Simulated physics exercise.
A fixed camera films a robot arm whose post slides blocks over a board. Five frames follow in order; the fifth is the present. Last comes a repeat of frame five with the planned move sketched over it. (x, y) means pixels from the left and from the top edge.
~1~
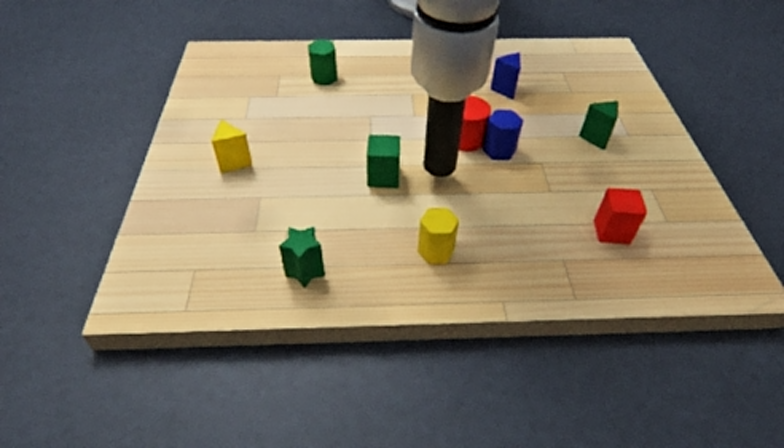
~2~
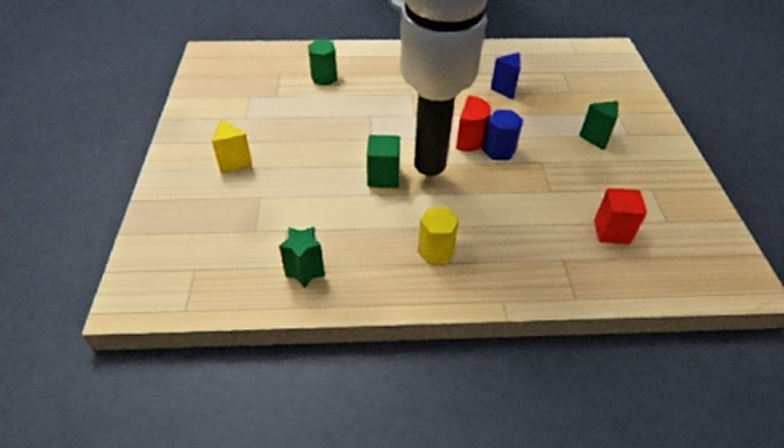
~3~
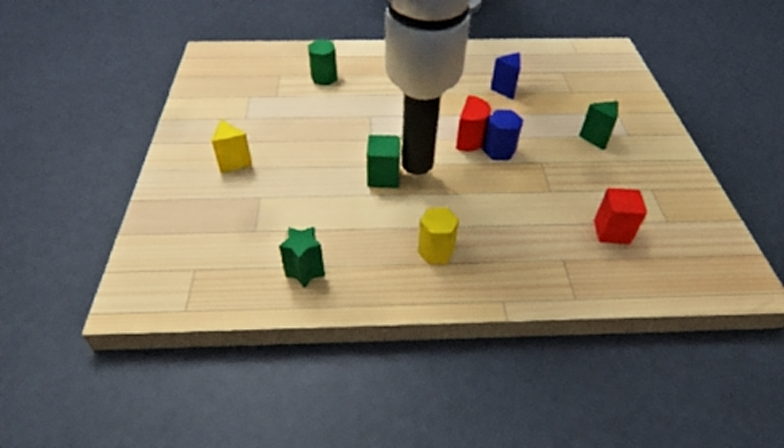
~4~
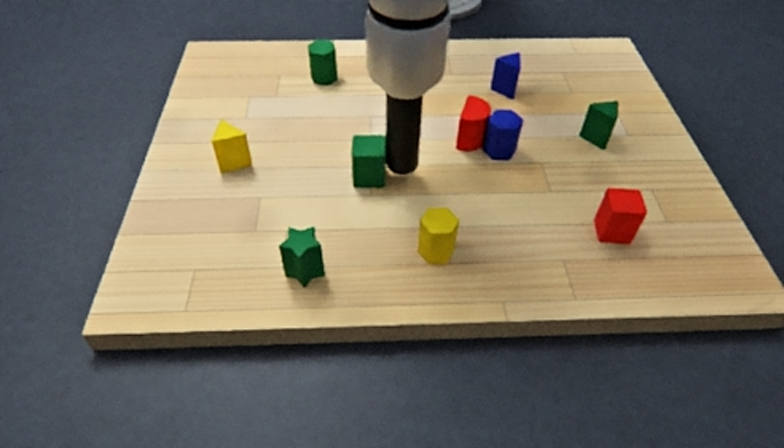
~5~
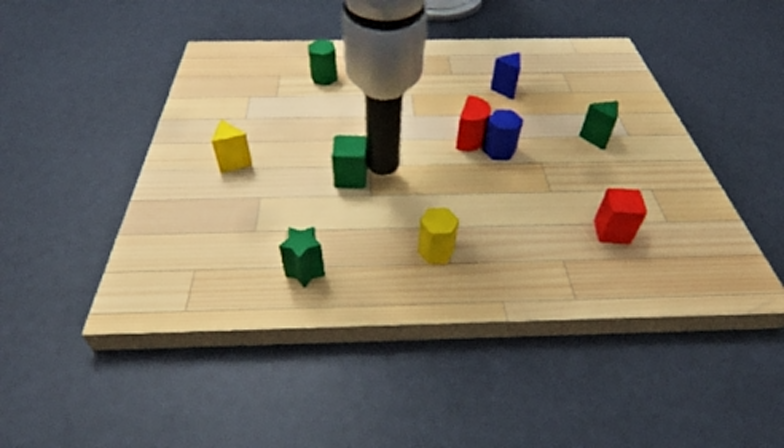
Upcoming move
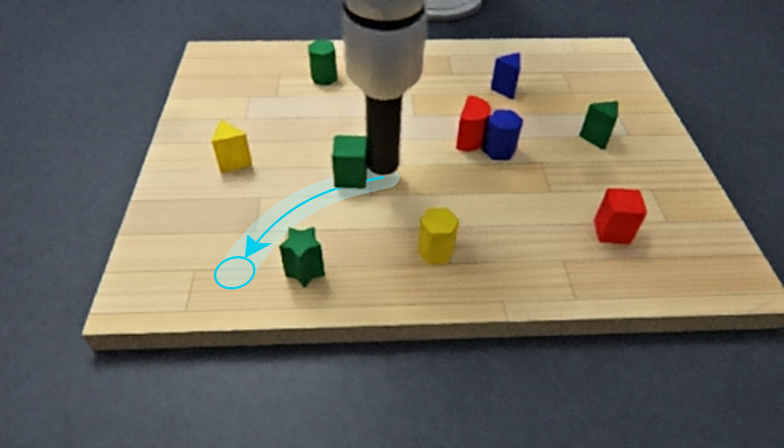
A robot arm with a dark post moves left across a wooden board scattered with red, blue, yellow and green blocks. It closes the gap to the green four-sided block, then pushes it a short way left while the other blocks stay put.
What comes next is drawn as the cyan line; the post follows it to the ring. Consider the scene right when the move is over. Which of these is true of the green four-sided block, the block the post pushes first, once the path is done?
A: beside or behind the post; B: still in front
It's A.
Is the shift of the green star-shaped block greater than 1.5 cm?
No - that is not the case.
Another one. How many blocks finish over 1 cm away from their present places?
A single block is moved.
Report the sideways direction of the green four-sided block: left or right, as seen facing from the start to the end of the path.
Measured against the direction from start to end, the green four-sided block shifts toward the right-hand side.
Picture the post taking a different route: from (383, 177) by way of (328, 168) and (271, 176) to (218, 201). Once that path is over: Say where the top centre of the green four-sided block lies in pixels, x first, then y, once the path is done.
At pixel (180, 158).
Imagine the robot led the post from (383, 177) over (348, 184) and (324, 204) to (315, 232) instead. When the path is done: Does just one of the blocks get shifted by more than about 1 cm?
Yes, it checks out.
The line goes from (383, 177) over (325, 193) and (274, 224) to (235, 272).
The first path, step by step. One third of the way, post (323, 181); green four-sided block (290, 150), turned 40° clockwise.
Two thirds of the way, post (271, 213); green four-sided block (284, 150), turned 50° clockwise.
At the end, post (231, 261); green star-shaped block unmoved; green four-sided block (284, 150), turned 50° clockwise.
